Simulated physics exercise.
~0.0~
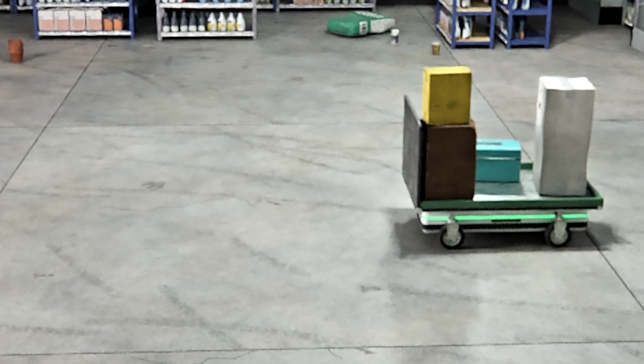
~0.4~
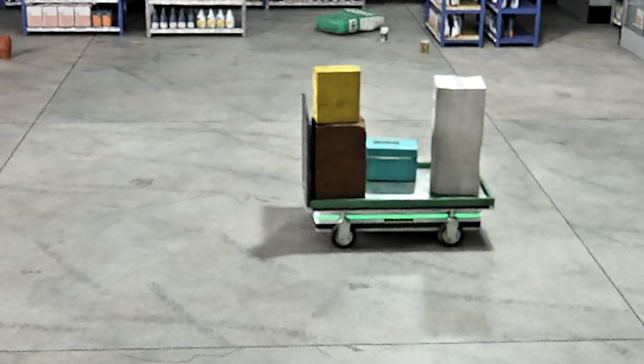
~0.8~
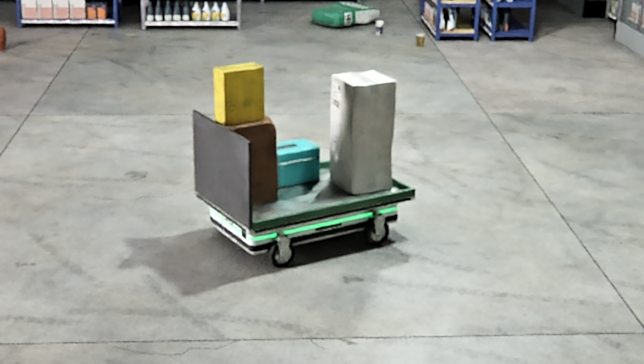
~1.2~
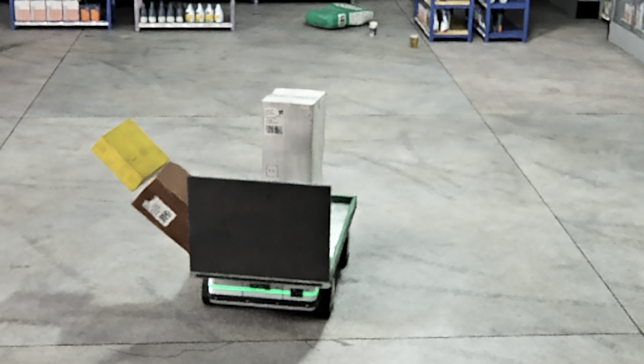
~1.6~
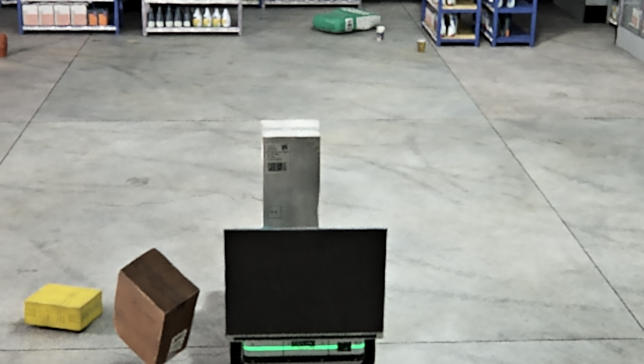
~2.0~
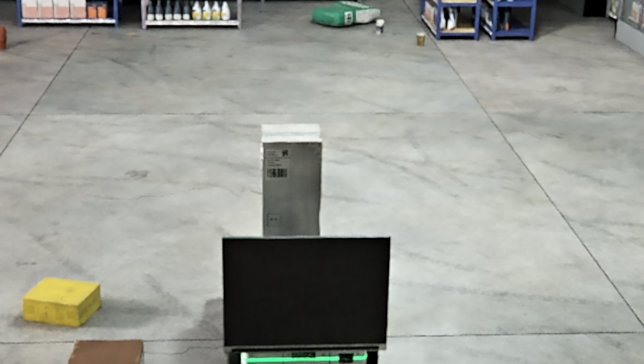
Flat cart rolling left and turning toward the viewer, spilling its yellow and brown boxes while the tall white box stays upright.
